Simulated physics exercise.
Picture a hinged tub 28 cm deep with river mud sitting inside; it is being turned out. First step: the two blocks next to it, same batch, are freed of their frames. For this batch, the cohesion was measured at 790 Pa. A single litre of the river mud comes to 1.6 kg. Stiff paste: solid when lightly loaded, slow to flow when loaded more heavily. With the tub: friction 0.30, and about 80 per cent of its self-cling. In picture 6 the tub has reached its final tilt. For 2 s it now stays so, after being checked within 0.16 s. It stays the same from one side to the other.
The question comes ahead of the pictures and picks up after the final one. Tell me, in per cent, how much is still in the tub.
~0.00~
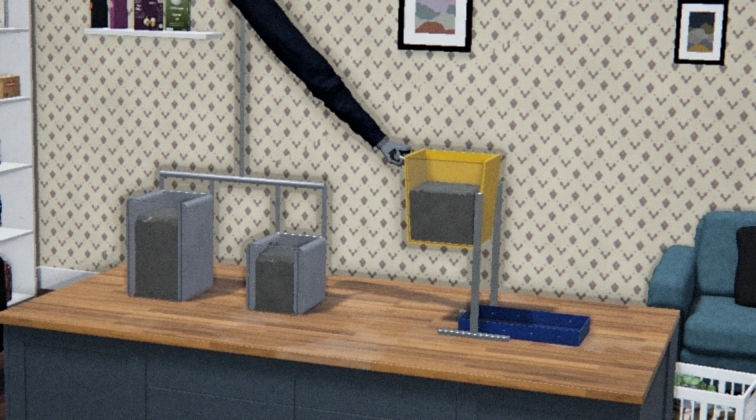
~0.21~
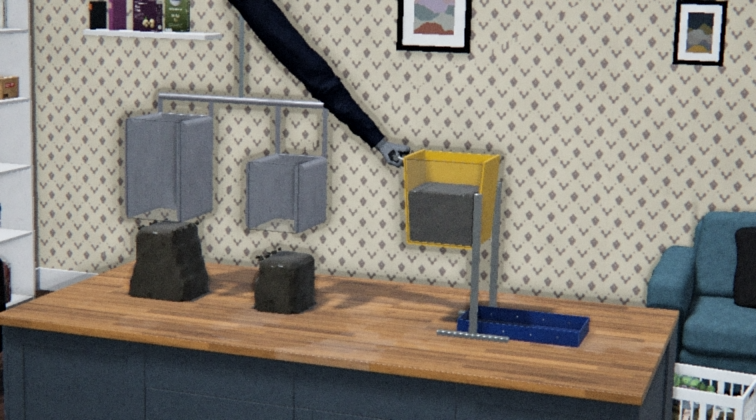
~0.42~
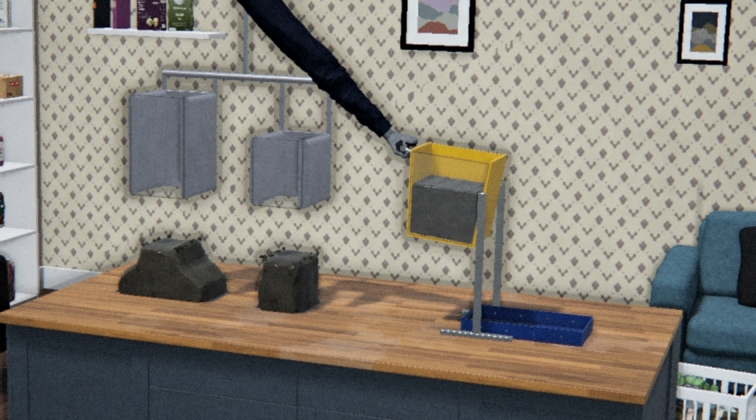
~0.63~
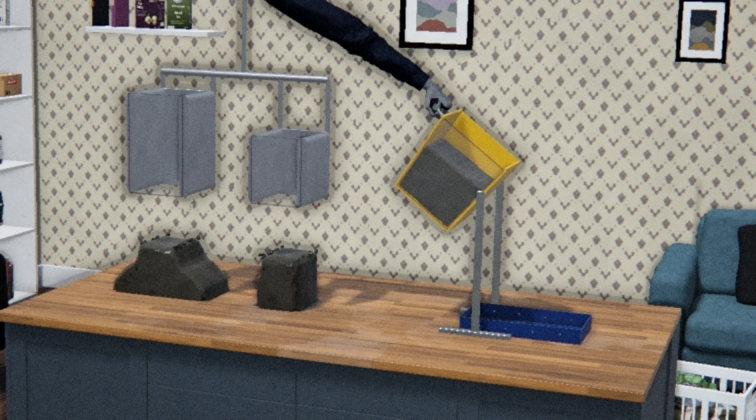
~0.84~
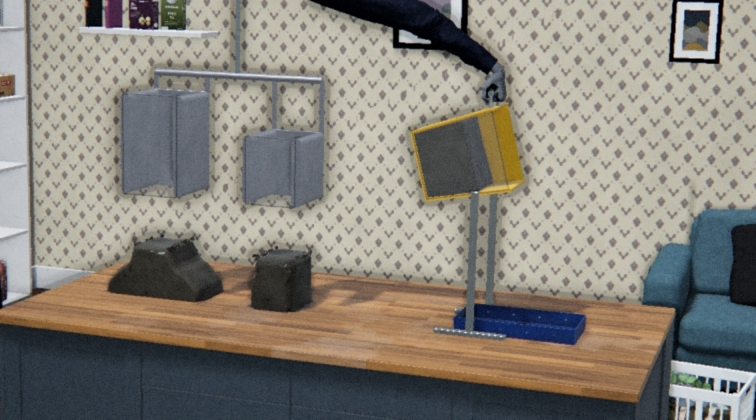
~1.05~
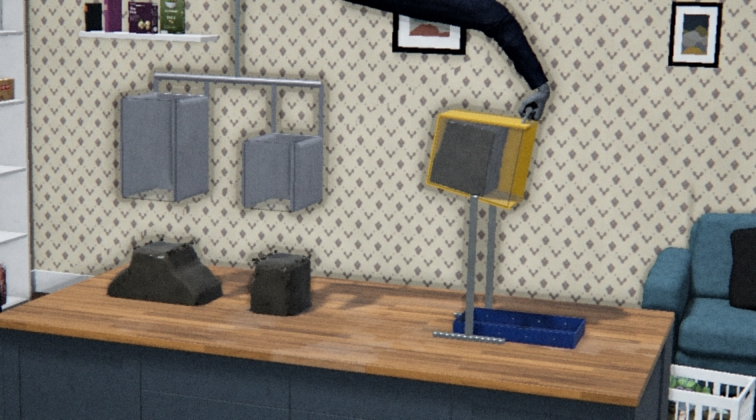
Something like 58 out of 100.
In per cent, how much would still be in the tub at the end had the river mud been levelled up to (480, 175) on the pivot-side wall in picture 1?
Then roughly 40 %.
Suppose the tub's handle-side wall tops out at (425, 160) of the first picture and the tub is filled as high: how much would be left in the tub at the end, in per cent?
That would leave about 100 % in the tub.
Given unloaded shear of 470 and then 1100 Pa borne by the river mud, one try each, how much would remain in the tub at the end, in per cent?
Try one gives 40 per cent, try two gives 100 per cent.
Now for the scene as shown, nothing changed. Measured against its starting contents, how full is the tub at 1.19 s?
The tub holds around 100 % of the load then.
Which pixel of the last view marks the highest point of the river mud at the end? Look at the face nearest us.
I'd point to somewhere around (451, 162).
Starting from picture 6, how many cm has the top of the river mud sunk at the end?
The top ends up some 13 cm below its level in the last picture.
After 1.19 s, the tub is at 99 degrees and holds 100 %.
After 1.36 s, the tub is at 99 degrees and holds 82 %.
After 1.53 s, the tub is at 99 degrees and holds 62 %.
After 1.70 s, the tub is at 99 degrees and holds 58 %.
After 3.05 s, the tub is at 99 degrees and holds 58 %.
